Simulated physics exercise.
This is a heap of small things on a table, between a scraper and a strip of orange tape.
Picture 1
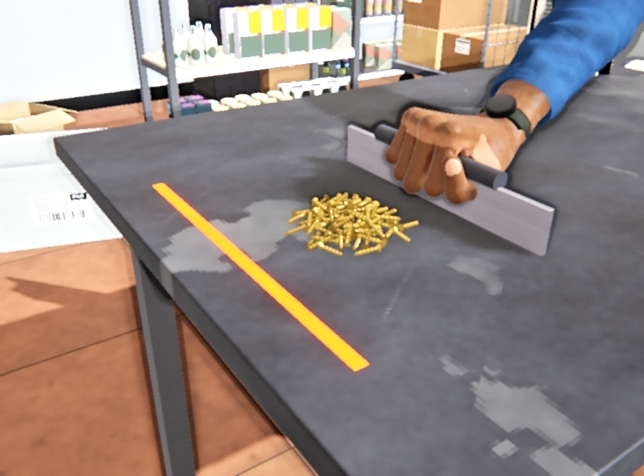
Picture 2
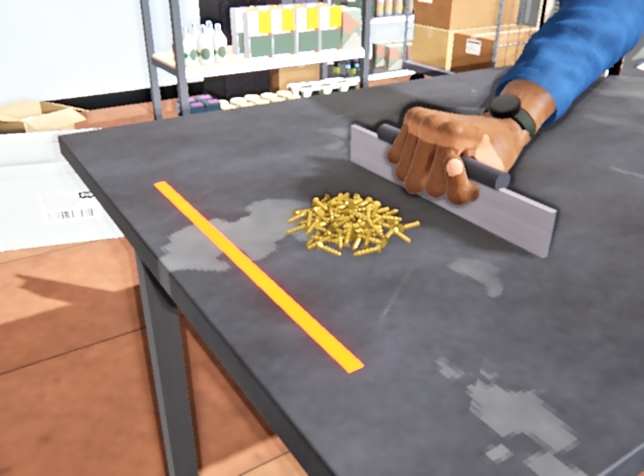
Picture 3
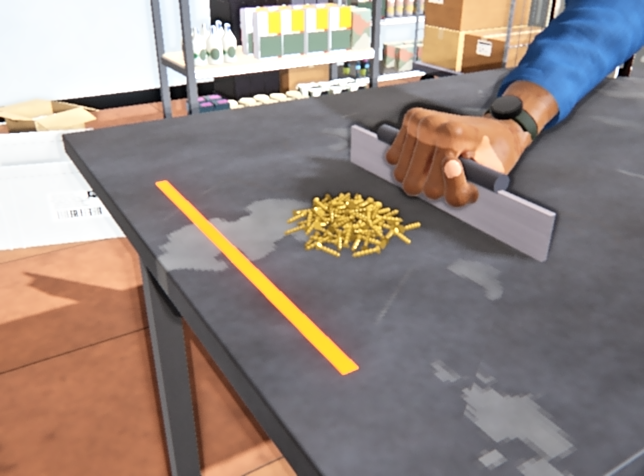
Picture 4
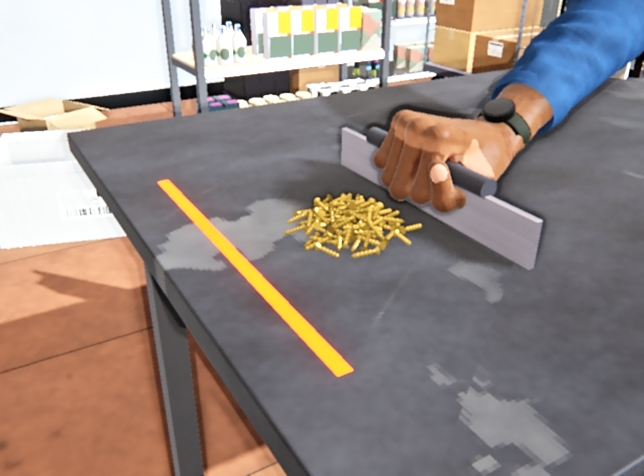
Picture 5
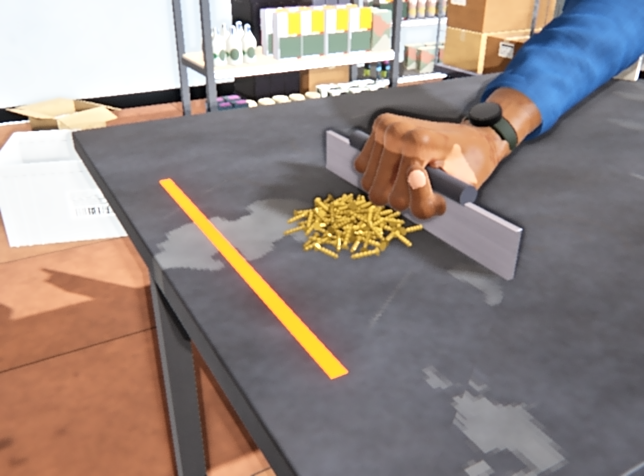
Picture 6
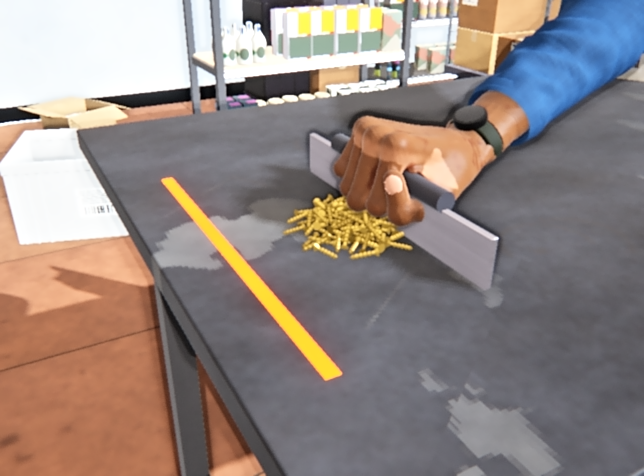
A hand slides a scraper left across the table and into the brass screws.
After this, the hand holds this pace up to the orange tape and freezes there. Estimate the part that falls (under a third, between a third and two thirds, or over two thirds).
Over the edge goes less than a third of it.
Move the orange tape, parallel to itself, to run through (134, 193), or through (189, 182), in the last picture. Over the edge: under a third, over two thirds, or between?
One: More than two thirds. Two: Under a third.
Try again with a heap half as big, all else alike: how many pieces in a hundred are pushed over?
Roughly 10 in a hundred.
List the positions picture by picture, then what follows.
The first frame shows scraper near (528, 223), at rest; orange tape near (165, 191), about a palm's width from the edge; edge at (174, 277); the heap near (344, 218), brass screws.
The second frame shows scraper near (530, 224), at rest.
The third frame shows scraper near (529, 227); the heap near (344, 219).
The fourth frame shows scraper near (516, 234).
The fifth frame shows scraper near (496, 243); the heap near (345, 219).
The sixth frame shows scraper near (473, 251); orange tape near (172, 186); edge at (162, 272); the heap near (345, 223), a little pushed along.
Shortly afterwards, scraper still moving, near (304, 192); heap all on the table, its front near (227, 243).
Next, scraper stopped at the orange tape; heap only a few over the edge.
Some moments later, scraper stopped at the orange tape; heap near a quarter over the edge.
In the end, scraper stopped at the orange tape; heap near a quarter over the edge.
